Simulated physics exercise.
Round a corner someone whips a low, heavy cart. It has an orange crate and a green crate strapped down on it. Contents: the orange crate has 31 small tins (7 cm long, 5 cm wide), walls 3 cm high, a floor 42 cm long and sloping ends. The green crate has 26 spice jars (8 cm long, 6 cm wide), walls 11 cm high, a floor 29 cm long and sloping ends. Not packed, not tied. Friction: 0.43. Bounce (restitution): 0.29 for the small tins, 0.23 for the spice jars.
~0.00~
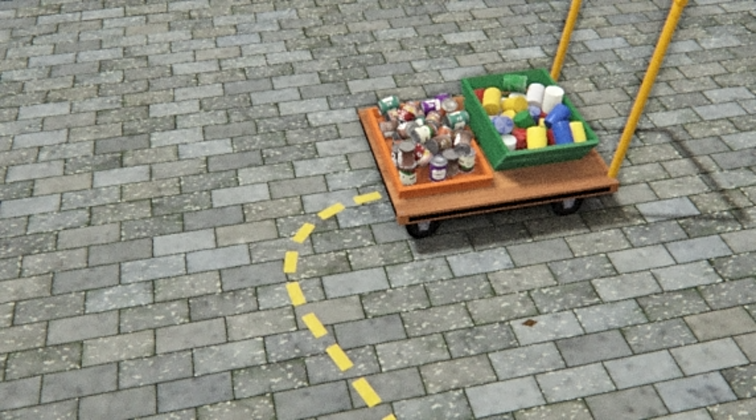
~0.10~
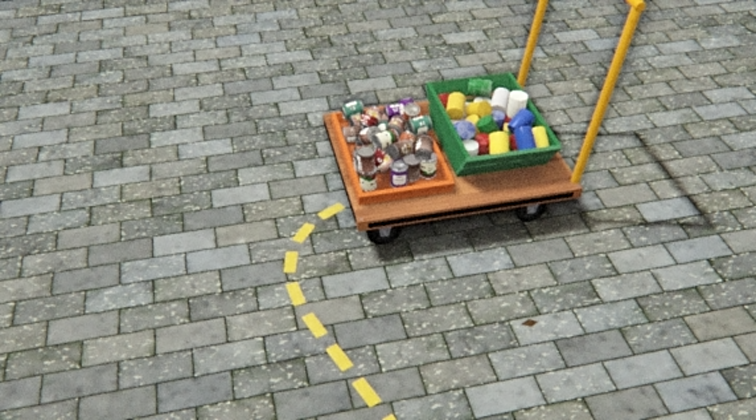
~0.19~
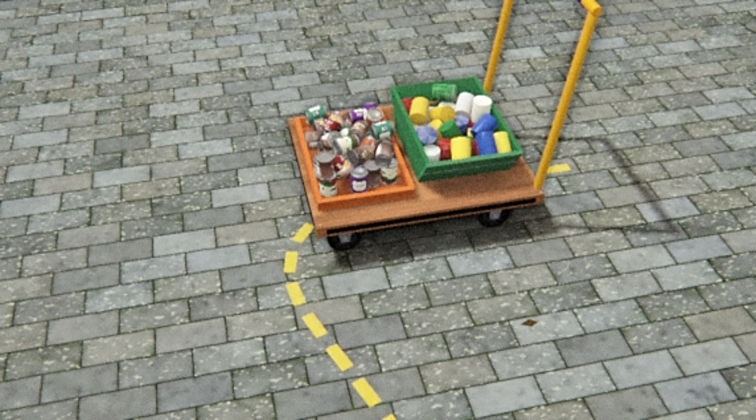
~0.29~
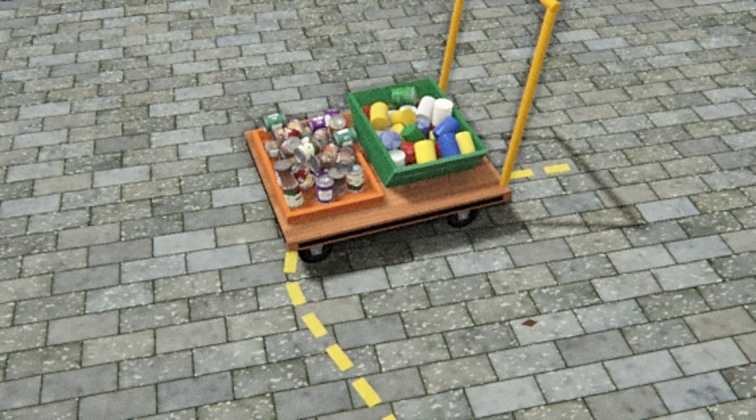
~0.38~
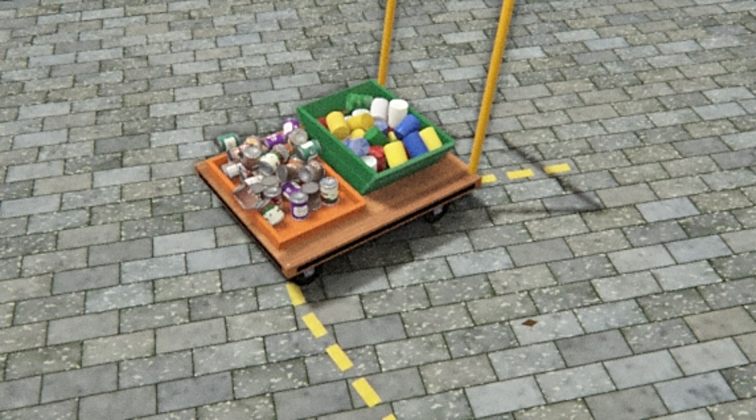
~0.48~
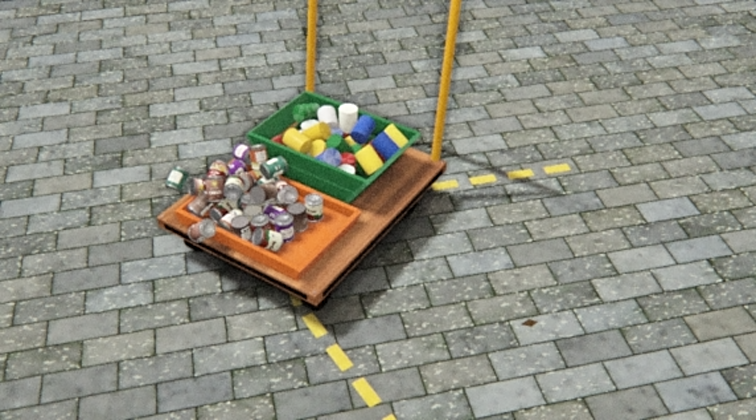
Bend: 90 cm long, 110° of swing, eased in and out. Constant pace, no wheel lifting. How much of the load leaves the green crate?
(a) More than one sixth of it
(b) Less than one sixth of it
Answer: B.
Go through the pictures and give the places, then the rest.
In the first frame (we follow the rim corner now nearest the camera), green crate at (508, 152); orange crate at (401, 187); turned 0°, 0 cm rolled; nothing out yet.
Green crate at (468, 157); orange crate at (361, 193); turned 0°, 13 cm rolled, in the second frame.
Green crate at (428, 163); orange crate at (319, 199); turned 0°, 26 cm rolled, in the third frame.
Green crate at (396, 168); orange crate at (288, 213); turned 7°, 38 cm rolled, in the fourth frame.
Green crate at (376, 174); orange crate at (279, 238); turned 22°, 51 cm rolled; 2 out, the lowest tin at (227, 143), in the fifth frame.
Green crate at (366, 181); orange crate at (297, 268); turned 44°, 64 cm rolled; 2 out, the lowest tin at (177, 180), in the sixth frame.
After 0.53 s, 4 of 31 out of the orange crate and 0 of 26 out of the green crate.
After 0.66 s, 8 of 31 out of the orange crate and 0 of 26 out of the green crate.
After 0.86 s, 9 of 31 out of the orange crate and 0 of 26 out of the green crate.
Outcome (at 1.32 s), 9 of 31 out of the orange crate and 0 of 26 out of the green crate. Asked share, 0 of 26, 0 per cent.
